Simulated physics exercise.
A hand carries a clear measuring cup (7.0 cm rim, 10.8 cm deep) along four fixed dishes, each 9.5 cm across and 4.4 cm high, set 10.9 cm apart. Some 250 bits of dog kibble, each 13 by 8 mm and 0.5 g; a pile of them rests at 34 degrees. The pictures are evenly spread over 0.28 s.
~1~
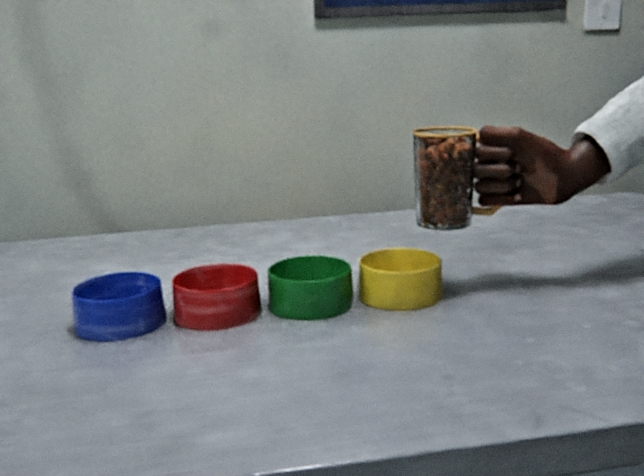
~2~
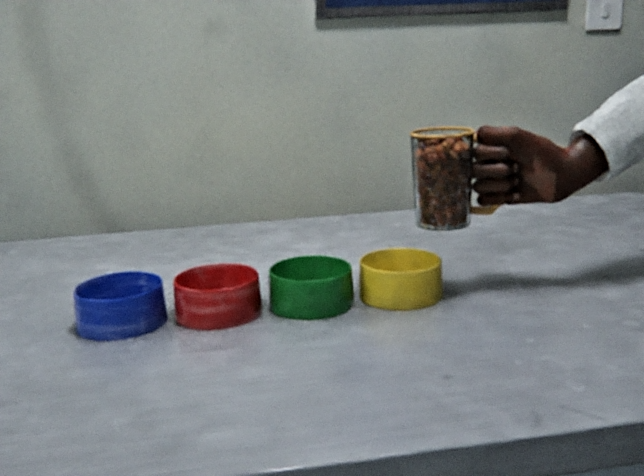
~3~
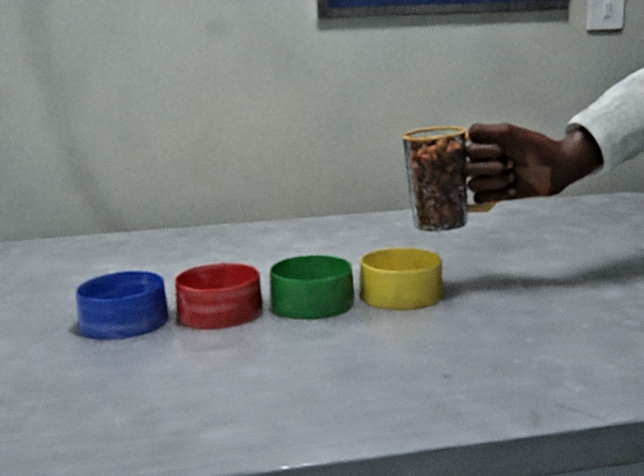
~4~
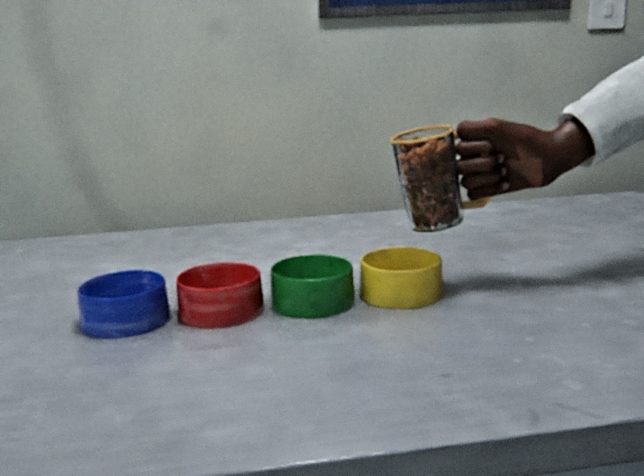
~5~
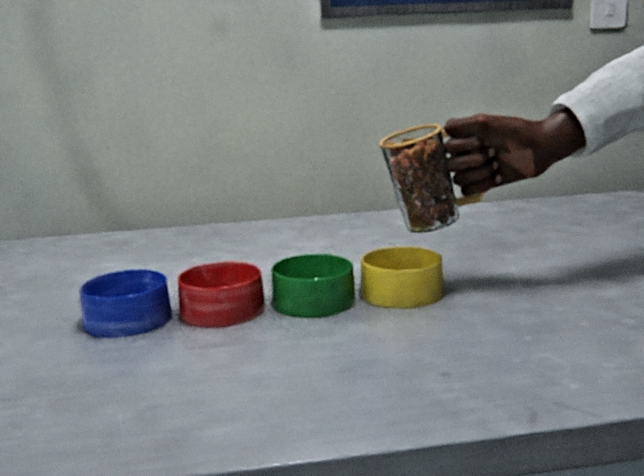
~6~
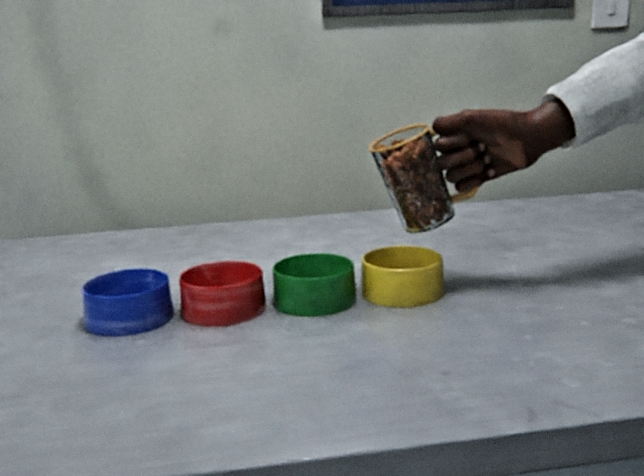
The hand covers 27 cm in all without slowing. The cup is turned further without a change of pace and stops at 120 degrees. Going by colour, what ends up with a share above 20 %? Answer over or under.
Red over, blue over, green under, yellow under, counter over.
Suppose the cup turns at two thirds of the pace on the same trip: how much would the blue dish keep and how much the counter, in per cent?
Blue 50, counter 40.
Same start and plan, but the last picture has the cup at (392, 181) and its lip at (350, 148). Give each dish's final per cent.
Red 10, blue 50, green 0, yellow 0.
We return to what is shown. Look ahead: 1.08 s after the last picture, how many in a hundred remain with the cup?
Some 80 per cent of the load.
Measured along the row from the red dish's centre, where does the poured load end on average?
About 6 cm to its left.
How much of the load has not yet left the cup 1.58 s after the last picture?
About 0 per cent.
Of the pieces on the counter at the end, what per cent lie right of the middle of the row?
Some 0 per cent.
Then, 0.65 s after the last picture, tilt 77 degrees; cup holds 100 %.
Then, 1.08 s after the last picture, tilt 115 degrees; cup holds 80 %, red 20 %.
Then, 1.58 s after the last picture, tilt 120 degrees; cup holds 0 %, red 40 %, blue 30 %.
In the end, red 40 %, blue 35 %, green 0 %, yellow 0 %, counter 25 %.
